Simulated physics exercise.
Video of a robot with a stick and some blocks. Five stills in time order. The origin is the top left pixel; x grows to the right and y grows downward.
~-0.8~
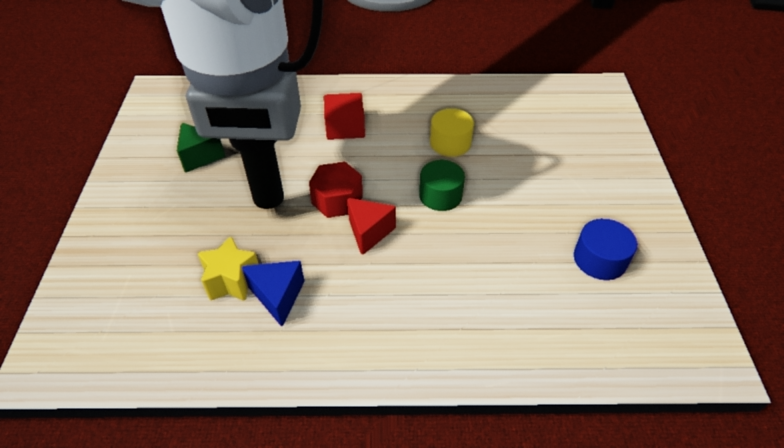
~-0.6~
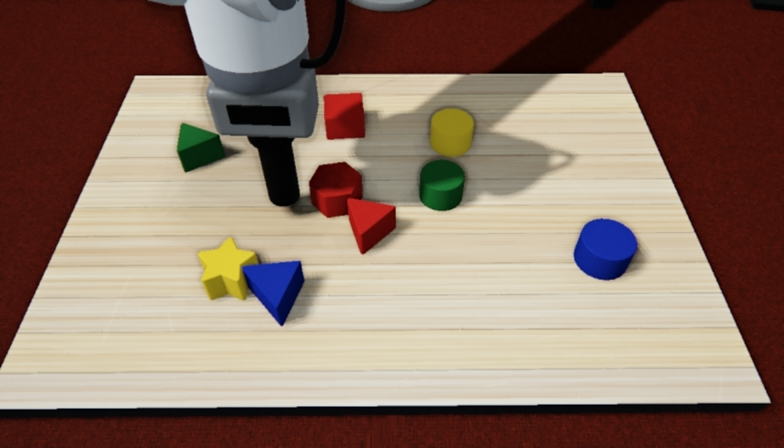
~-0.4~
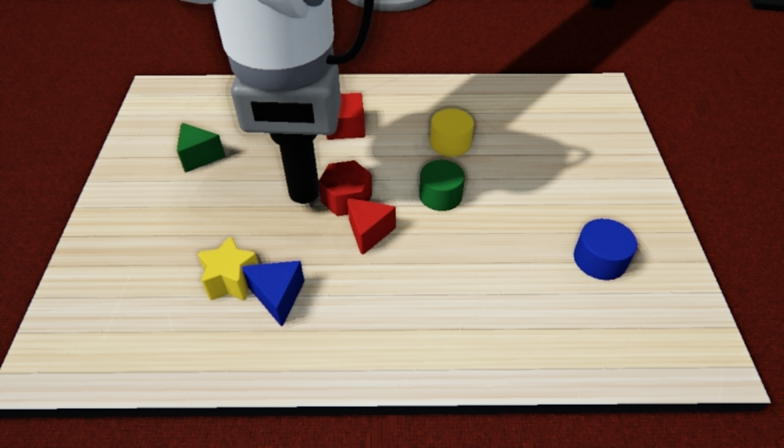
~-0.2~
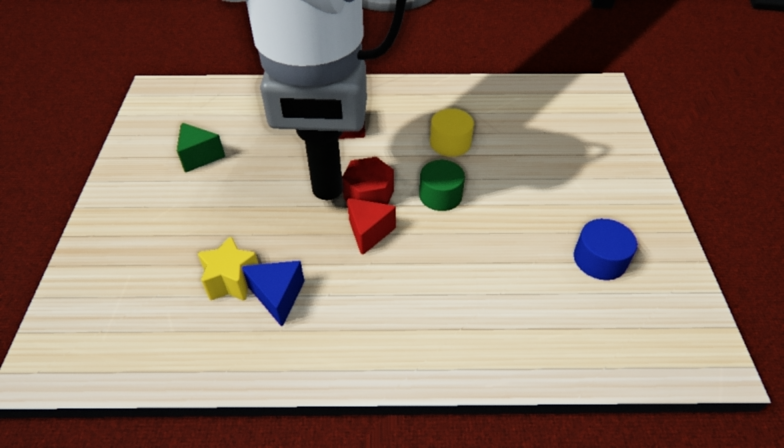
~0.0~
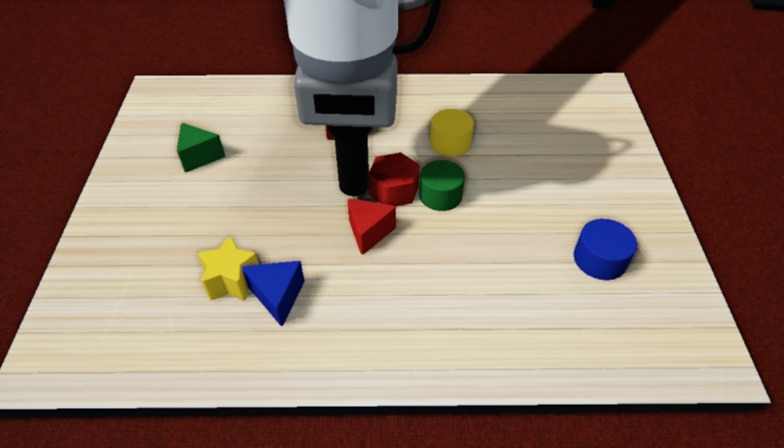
To begin with, a robot arm holds a black stick upright on a wooden board, left of a red hexagonal block, with other coloured blocks around. The stick moves right, meets the red hexagon and pushes it rightward past the top of the red triangular block, closer to the green circular block.
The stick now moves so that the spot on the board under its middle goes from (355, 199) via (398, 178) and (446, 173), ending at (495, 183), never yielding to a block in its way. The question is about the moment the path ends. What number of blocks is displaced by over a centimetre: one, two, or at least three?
It moves two blocks.
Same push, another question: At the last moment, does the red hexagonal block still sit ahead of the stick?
I'd say yes.
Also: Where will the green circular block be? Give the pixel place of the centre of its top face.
Most likely (502, 189).
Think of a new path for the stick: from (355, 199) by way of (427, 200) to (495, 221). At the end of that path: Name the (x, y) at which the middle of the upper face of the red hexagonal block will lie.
At (449, 154).
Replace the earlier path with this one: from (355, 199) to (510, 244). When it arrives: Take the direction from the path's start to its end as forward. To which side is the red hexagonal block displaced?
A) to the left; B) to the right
It's A.
The first path, step by step. One third of the way, stick at (398, 165); red hexagonal block at (437, 154), turned 25° clockwise; green circular block at (471, 177).
Two thirds of the way, stick at (448, 159); red hexagonal block at (486, 153), turned 45° clockwise; green circular block at (498, 187).
At the end, stick at (498, 170); red hexagonal block at (538, 159), turned 30° clockwise; green circular block at (502, 189); yellow circular block not moved.
